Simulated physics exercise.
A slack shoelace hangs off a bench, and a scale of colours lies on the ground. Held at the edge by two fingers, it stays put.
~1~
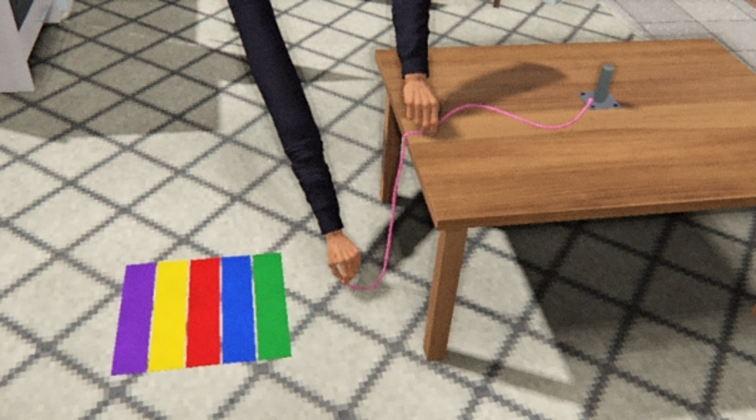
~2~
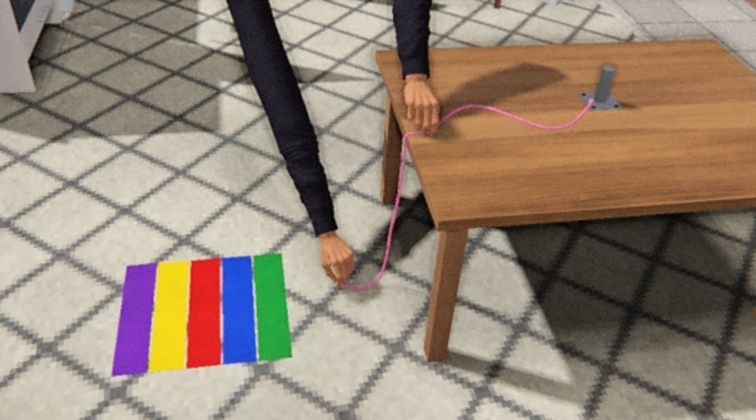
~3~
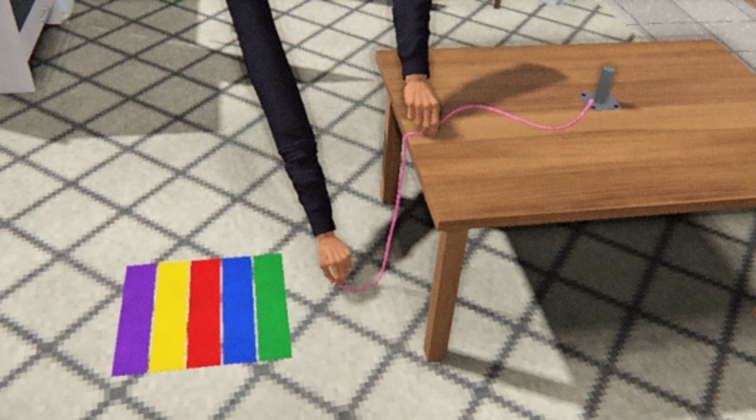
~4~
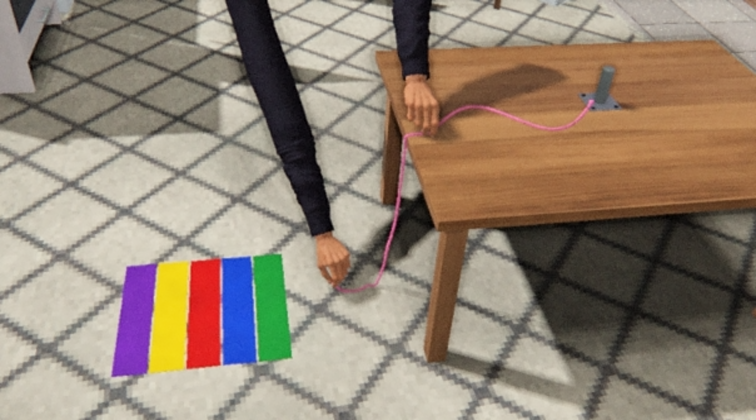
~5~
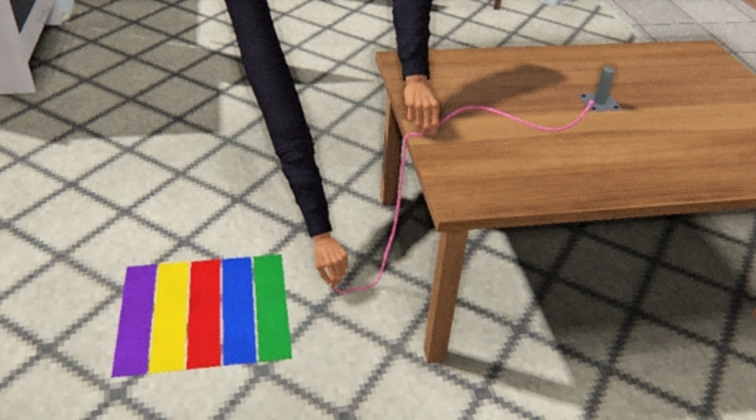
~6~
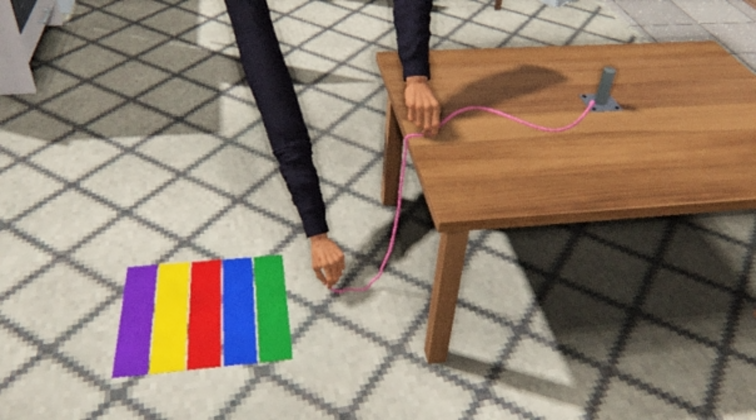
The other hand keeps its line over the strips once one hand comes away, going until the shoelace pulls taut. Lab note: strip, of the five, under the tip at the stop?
Yellow.
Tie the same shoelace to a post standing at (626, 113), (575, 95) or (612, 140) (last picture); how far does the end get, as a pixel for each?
Places per try: (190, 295); (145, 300); (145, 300).
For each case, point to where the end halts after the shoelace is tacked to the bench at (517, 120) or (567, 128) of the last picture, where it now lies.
The places are (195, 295) and (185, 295).
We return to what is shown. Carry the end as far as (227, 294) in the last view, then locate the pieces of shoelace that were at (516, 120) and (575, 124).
In order: (487, 115) and (547, 107).
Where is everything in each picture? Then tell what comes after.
End (343, 281); green (274, 338); blue (238, 341); red (204, 345); yellow (167, 348); purple (131, 352), in the first frame.
End (337, 282); shoelace through (580, 117) (515, 118) (450, 115) (405, 154) (394, 219) (383, 272), in the second frame.
End (335, 283), in the third frame.
End (333, 283); shoelace through (580, 117) (515, 119) (450, 116) (404, 155) (396, 219) (382, 272), in the fourth frame.
End (331, 284), in the fifth frame.
End (327, 285); shoelace through (581, 118) (515, 120) (451, 117) (405, 156) (397, 220) (380, 274), in the sixth frame.
A little later, end near (226, 294); over blue.
Next, end near (189, 297); over red.
When it is tight, end near (167, 299); over yellow. The end stops over the yellow strip.
